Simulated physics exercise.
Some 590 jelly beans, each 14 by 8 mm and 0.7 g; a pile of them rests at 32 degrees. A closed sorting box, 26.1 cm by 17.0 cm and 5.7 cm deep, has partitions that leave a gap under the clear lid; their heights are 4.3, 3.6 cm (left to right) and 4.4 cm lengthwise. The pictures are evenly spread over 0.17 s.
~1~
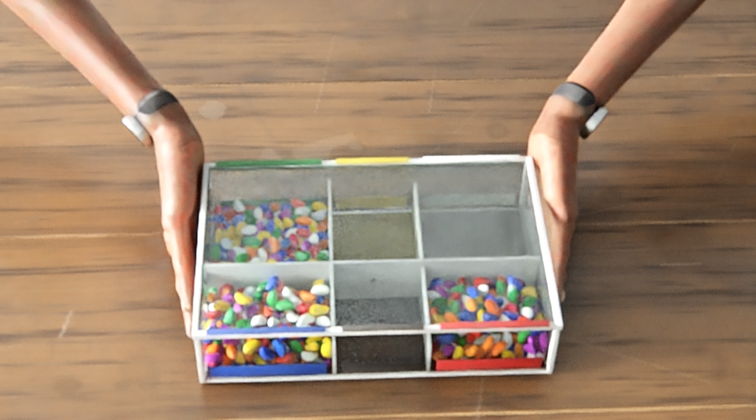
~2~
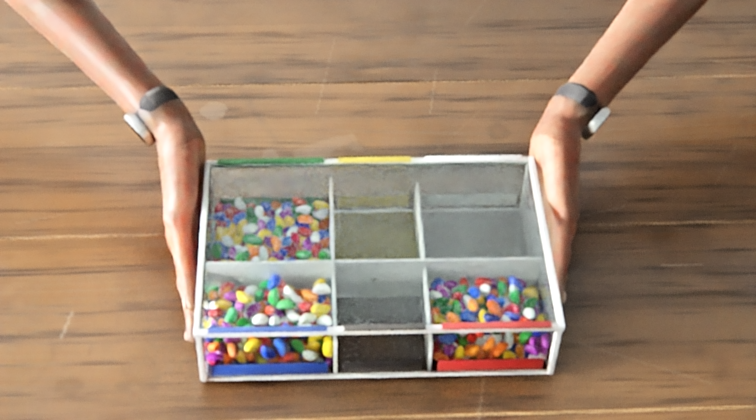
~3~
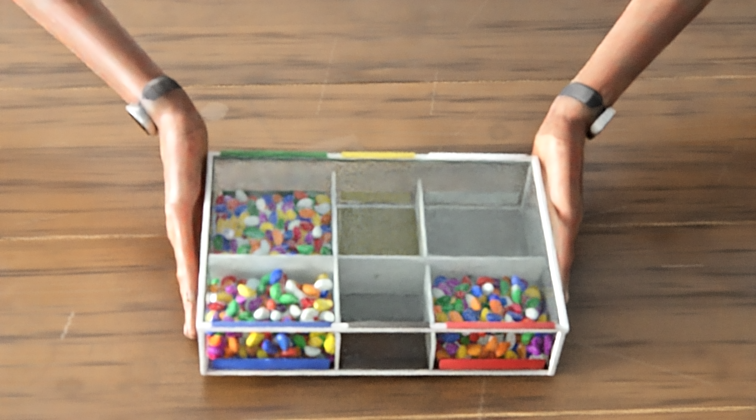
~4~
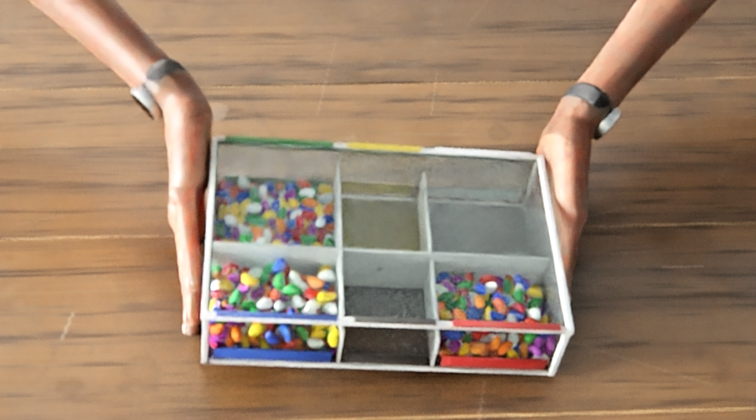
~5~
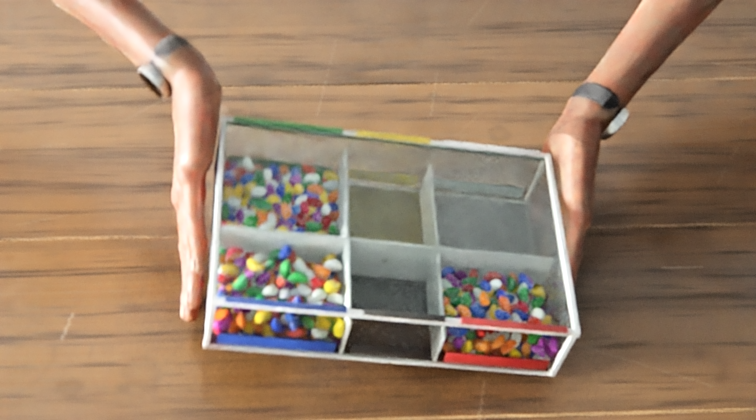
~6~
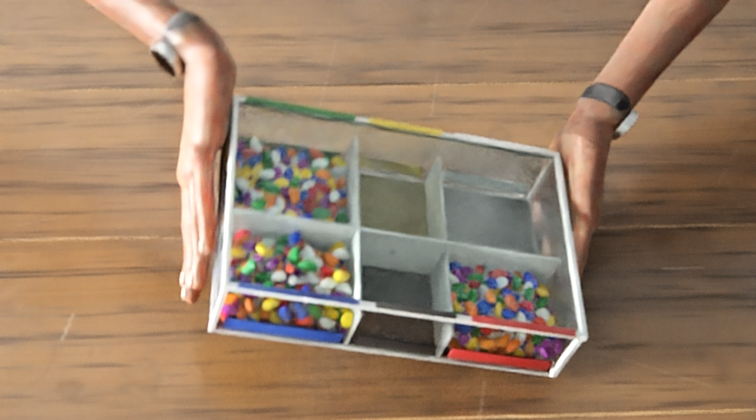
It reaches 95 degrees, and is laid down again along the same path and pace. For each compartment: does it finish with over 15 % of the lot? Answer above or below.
Red: Above, blue: Above, green: Above, yellow: Below, white: Below, black: Below.
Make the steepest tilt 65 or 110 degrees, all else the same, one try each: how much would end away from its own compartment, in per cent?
About 5 and 10 per cent.
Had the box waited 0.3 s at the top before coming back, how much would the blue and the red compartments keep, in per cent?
Blue 30; red 35.
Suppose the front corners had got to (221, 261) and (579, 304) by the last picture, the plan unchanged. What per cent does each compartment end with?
Red 30; blue 30; green 30; yellow 0; white 10; black 0.
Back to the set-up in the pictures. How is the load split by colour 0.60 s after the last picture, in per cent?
Red 35; blue 35; green 30; yellow 0; white 0; black 0.
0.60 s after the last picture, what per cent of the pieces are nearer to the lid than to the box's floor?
About 60 per cent.
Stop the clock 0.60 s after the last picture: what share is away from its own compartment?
Some 5 per cent.
Then, 0.60 s after the last picture, tilt 95 degrees; red 35 %, blue 35 %, green 30 %.
Then, 1.00 s after the last picture, tilt 41 degrees; red 35 %, blue 30 %, green 30 %, white 5 %.
Then, 1.48 s after the last picture, tilt 0 degrees; red 35 %, blue 30 %, green 30 %, white 5 %.
In the end, red 35 %, blue 30 %, green 30 %, yellow 0 %, white 5 %, black 0 %.
